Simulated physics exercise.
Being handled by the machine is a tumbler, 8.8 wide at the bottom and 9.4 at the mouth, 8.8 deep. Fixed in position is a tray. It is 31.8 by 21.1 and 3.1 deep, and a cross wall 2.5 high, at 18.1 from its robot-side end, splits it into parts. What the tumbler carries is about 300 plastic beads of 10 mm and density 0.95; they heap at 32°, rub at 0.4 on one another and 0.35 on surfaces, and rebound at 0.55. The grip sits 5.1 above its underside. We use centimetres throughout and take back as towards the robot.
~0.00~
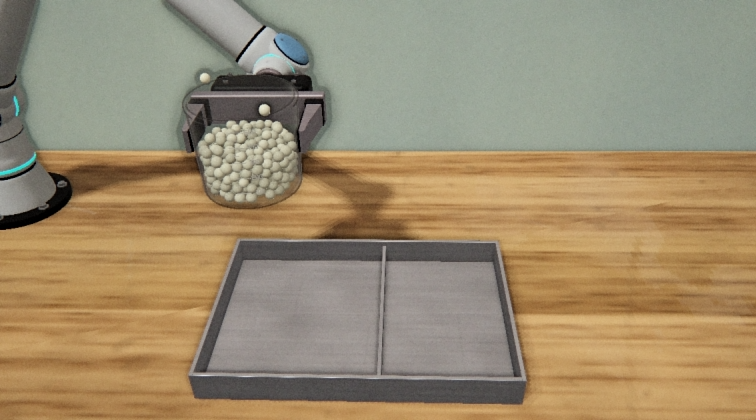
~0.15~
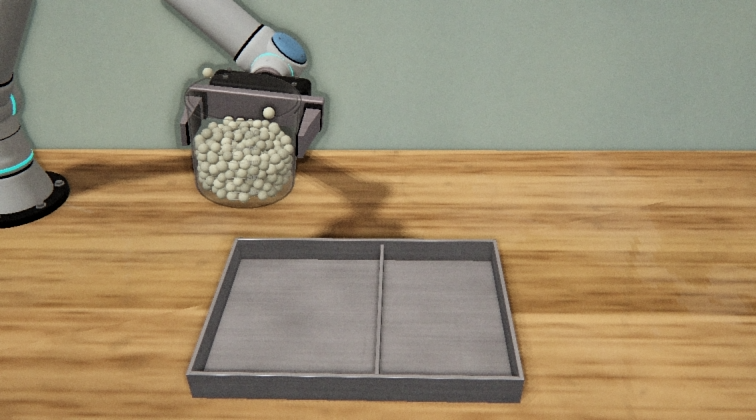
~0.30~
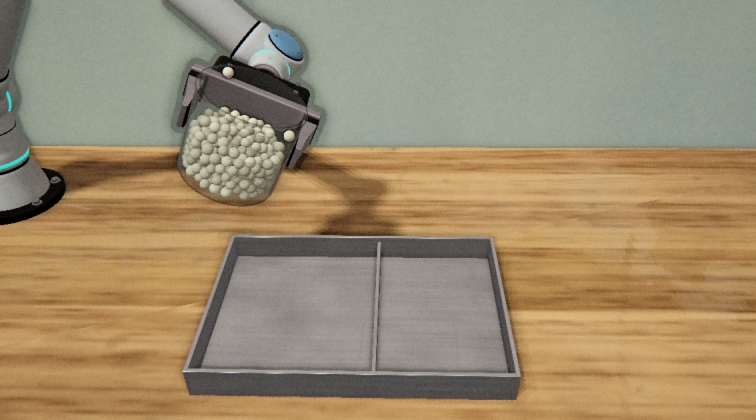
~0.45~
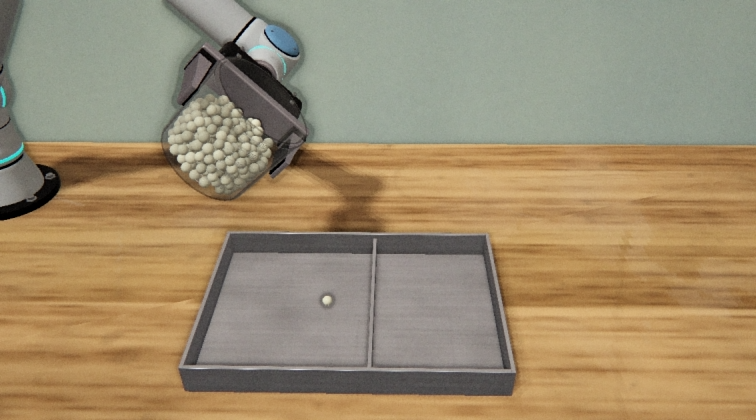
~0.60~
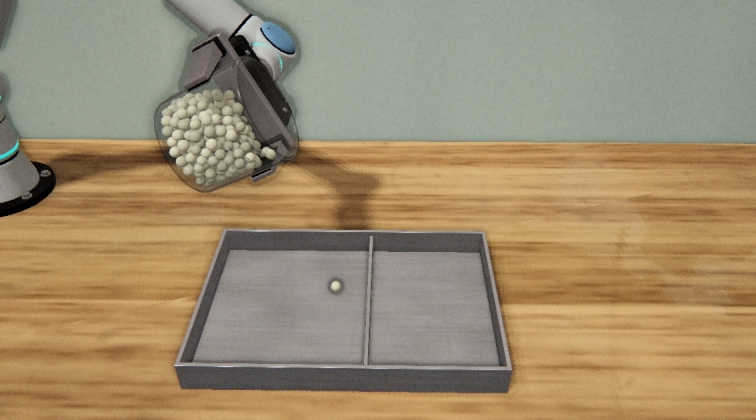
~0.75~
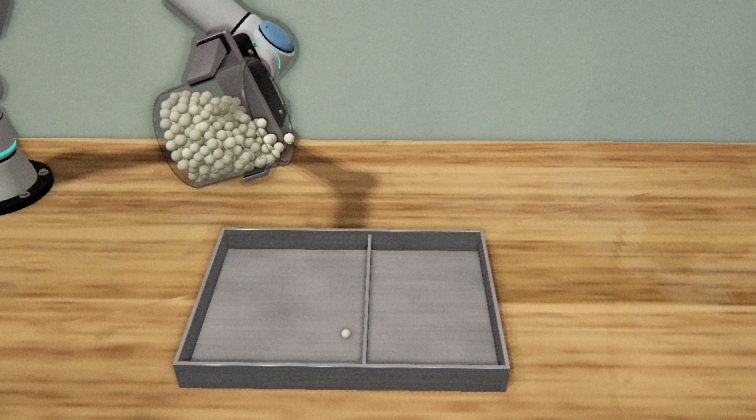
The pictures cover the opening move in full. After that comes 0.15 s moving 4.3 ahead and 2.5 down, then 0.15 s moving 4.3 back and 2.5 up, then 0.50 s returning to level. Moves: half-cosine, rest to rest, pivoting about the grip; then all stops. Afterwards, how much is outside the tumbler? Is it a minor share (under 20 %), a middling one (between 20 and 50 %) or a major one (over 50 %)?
A minor share.
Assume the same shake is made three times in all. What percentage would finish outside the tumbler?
Probably about 30 in a hundred.
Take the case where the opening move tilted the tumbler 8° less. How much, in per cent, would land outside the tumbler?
Then about 5 per cent.
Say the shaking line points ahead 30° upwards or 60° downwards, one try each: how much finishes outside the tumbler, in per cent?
30 and 0 %.
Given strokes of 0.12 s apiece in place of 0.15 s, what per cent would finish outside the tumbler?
15 %.
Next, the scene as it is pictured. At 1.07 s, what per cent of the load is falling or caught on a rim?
That comes to about 7 per cent, more or less.
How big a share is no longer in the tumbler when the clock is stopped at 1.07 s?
Roughly 10 percent is out.
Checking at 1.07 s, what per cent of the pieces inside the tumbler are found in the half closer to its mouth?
Some 35 percent is in that half.
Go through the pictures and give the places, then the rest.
In the first picture, the tumbler middle at (248, 143), level; upper third of the load around (247, 145), from x 205 to 295, top at y 80; 305 in the tumbler.
In the second picture, the tumbler middle at (245, 142), tilted 7° forward; upper third of the load around (238, 144), from x 200 to 290, top at y 75.
In the third picture, the tumbler middle at (239, 138), tilted 24° forward; upper third of the load around (219, 136), from x 190 to 290, top at y 70; 304 in the tumbler, 1 in flight or on a rim.
In the fourth picture, the tumbler middle at (232, 133), tilted 46° forward; upper third of the load around (207, 123), from x 175 to 325, top at y 100; 304 in the tumbler, 1 in the robot-side part.
In the fifth picture, the tumbler middle at (227, 129), tilted 63° forward; upper third of the load around (201, 114), from x 165 to 335, top at y 95; 304 in the tumbler, 1 in flight or on a rim.
In the sixth picture, the tumbler middle at (225, 127), tilted 70° forward; upper third of the load around (197, 117), from x 165 to 345, top at y 95; 304 in the tumbler, 1 in the robot-side part.
After 1.07 s, tilted 70° forward, highest piece 25 above the table; 281 in the tumbler, 1 in the robot-side part, 1 in the far-side part, 22 in flight or on a rim.
After 1.39 s, tilted 16° forward, highest piece 27 above the table; 276 in the tumbler, 21 in the robot-side part, 7 in the far-side part, 1 in flight or on a rim.
After 1.75 s, level, highest piece 26 above the table; 276 in the tumbler, 21 in the robot-side part, 8 in the far-side part.
After 2.80 s, level, highest piece 26 above the table; 276 in the tumbler, 21 in the robot-side part, 8 in the far-side part.
In the end, 276 in the tumbler, 21 in the robot-side part, 8 in the far-side part. That is 10 % outside the tumbler.
